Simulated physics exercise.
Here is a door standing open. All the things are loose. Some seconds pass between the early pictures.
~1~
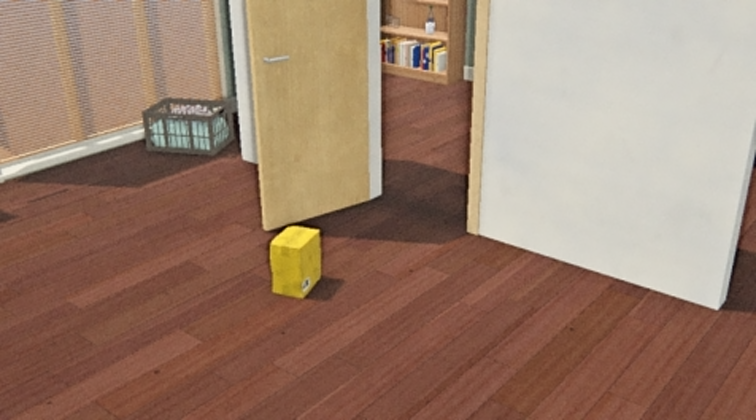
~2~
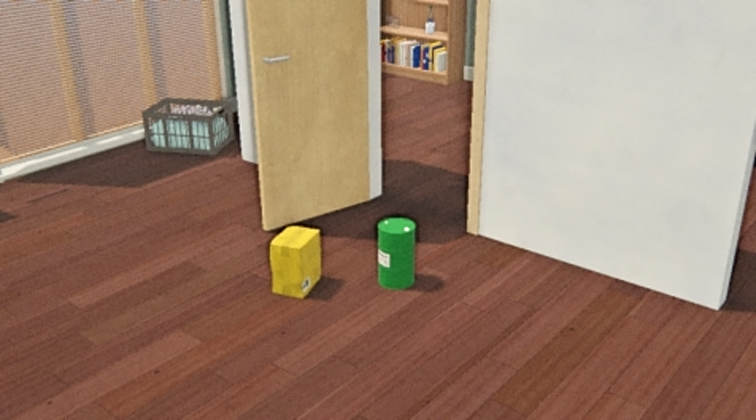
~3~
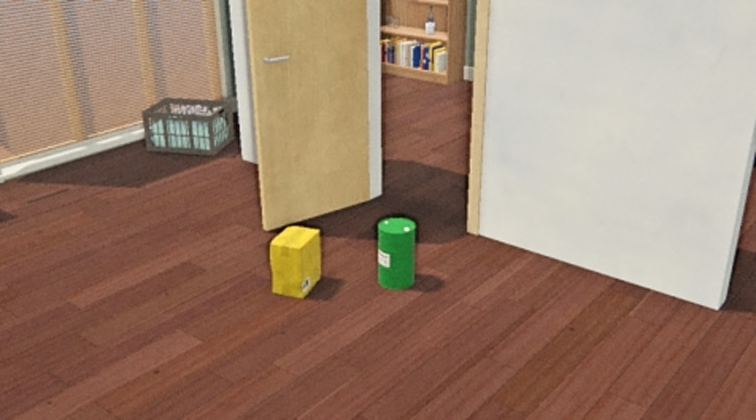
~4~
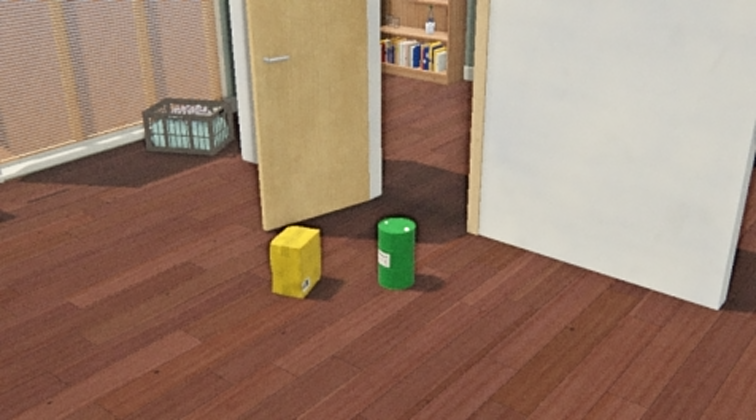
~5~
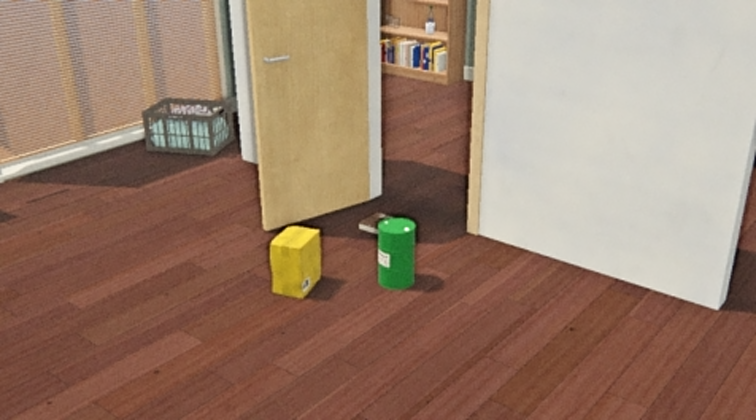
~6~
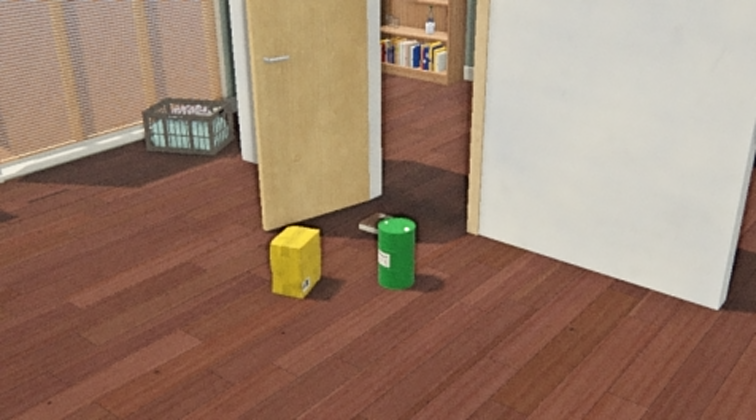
A green canister appears beside a yellow box, then a brown book appears behind it.
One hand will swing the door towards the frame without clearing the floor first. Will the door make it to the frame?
Outcome: The door closes.
Then, 1.50 s after the last picture, door 55° open; brown book slid a little near (383, 223).
Then, 2.30 s after the last picture, door 25° open; brown book slid about its own width near (413, 218).
At rest, door 0° open; moved from the start, brown book; the other 2 in place. Seen from the same camera at the end, brown book near (430, 210).
